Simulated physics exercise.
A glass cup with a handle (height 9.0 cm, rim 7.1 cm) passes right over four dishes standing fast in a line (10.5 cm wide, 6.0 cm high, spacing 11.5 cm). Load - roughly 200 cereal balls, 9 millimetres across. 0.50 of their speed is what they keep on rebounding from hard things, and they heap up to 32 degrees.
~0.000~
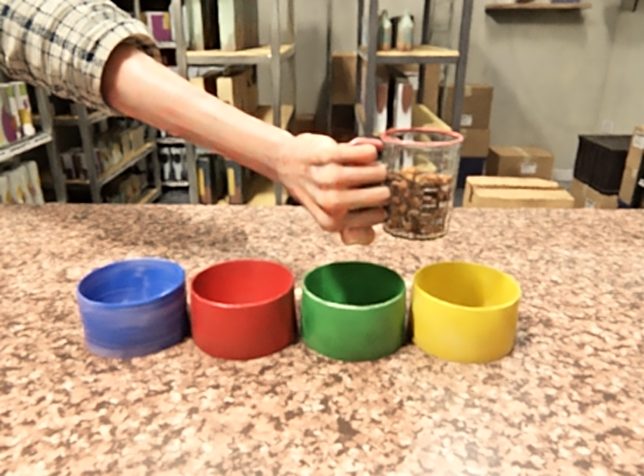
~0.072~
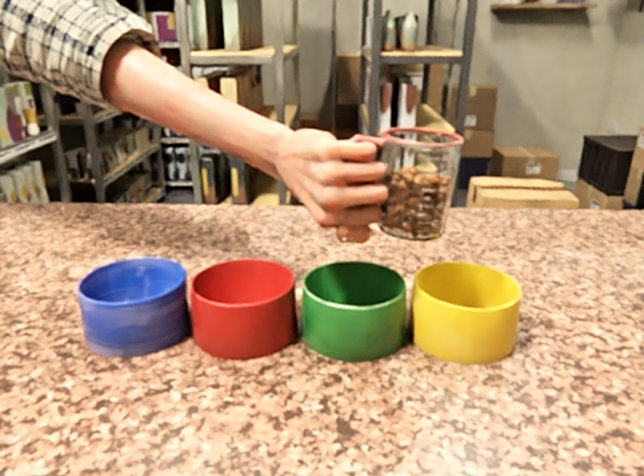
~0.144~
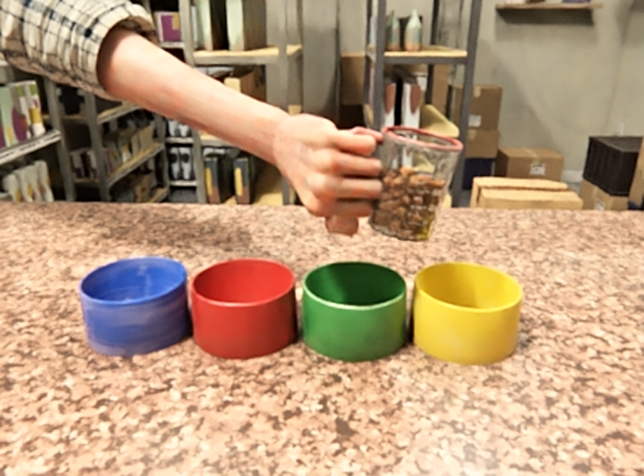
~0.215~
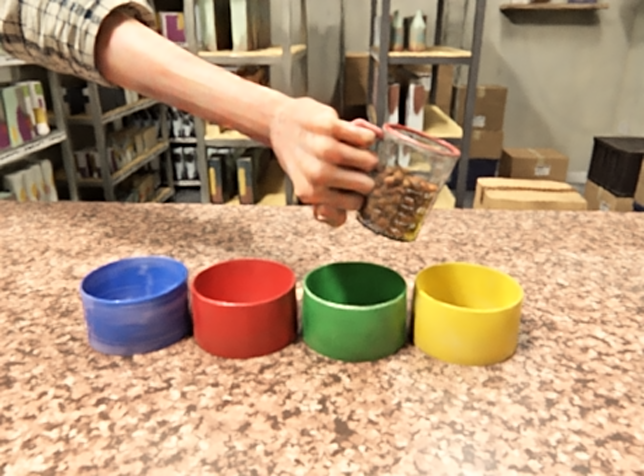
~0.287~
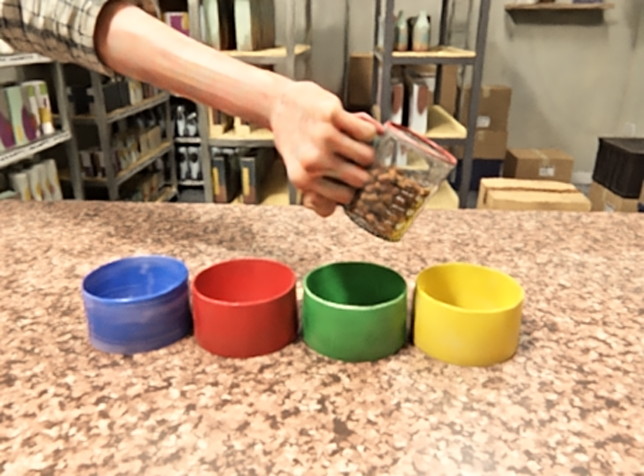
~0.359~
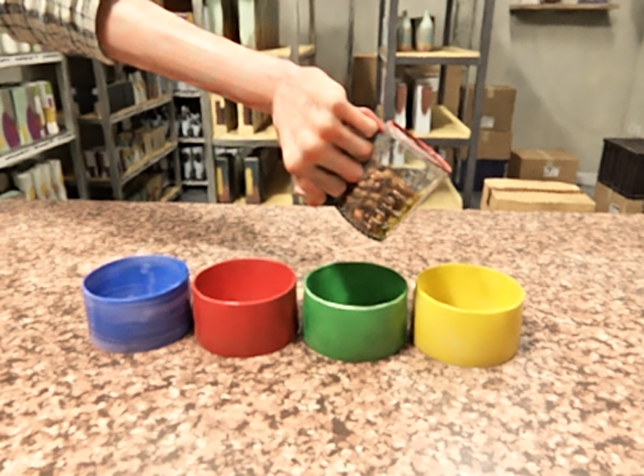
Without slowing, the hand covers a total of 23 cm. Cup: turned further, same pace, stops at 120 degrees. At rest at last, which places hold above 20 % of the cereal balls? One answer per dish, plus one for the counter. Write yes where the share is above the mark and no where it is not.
Red: No, blue: No, green: Yes, yellow: No, counter: No.
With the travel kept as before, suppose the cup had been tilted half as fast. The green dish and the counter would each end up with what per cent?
Then green ends at 10 and the counter at 0.
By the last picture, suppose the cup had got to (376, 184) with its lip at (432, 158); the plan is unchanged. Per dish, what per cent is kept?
The red dish keeps 90, the blue dish 0, the green dish 0 and the yellow dish 0.
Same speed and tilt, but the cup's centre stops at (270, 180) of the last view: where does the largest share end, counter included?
The biggest share ends at green.
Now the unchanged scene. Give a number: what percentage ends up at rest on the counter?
Around 0 percent, I'd guess.
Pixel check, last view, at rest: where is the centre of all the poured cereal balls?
Est. centre at rest: (356, 318) px.
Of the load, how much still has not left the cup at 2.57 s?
About 0 percent of the load.
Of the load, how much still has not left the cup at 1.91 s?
Roughly 0 in a hundred.
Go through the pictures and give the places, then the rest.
Cup at (418, 184), tilt 0 degrees, lip at (461, 137), moved 0.0 cm; middle of the pieces at (419, 198); yellow dish at (466, 284); green dish at (354, 282); red dish at (243, 281); blue dish at (132, 280), in the first frame.
Cup at (417, 184), tilt 3 degrees, lip at (461, 139), moved 0.2 cm; middle of the pieces at (417, 198), in the second frame.
Cup at (411, 184), tilt 10 degrees, lip at (460, 145), moved 0.8 cm; middle of the pieces at (409, 198), in the third frame.
Cup at (403, 184), tilt 19 degrees, lip at (458, 153), moved 1.6 cm; middle of the pieces at (400, 198), in the fourth frame.
Cup at (396, 184), tilt 27 degrees, lip at (454, 161), moved 2.3 cm; middle of the pieces at (391, 197), in the fifth frame.
Cup at (389, 184), tilt 36 degrees, lip at (449, 169), moved 3.0 cm; middle of the pieces at (382, 196); yellow dish at (469, 286); green dish at (356, 283); red dish at (245, 279); blue dish at (137, 276). Its pace works out near 120 degrees a second; the hand travels 10 cm a second, in the sixth frame.
After 1.29 s, tilt 120 degrees; cup holds 20 %, green 80 %.
After 1.91 s, tilt 120 degrees; cup holds 0 %, green 100 %.
Then, at 2.57 s, tilt 120 degrees; cup holds 0 %, green 100 %.
At rest (2.9 s), red 0 %, blue 0 %, green 100 %, yellow 0 %, counter 0 %.
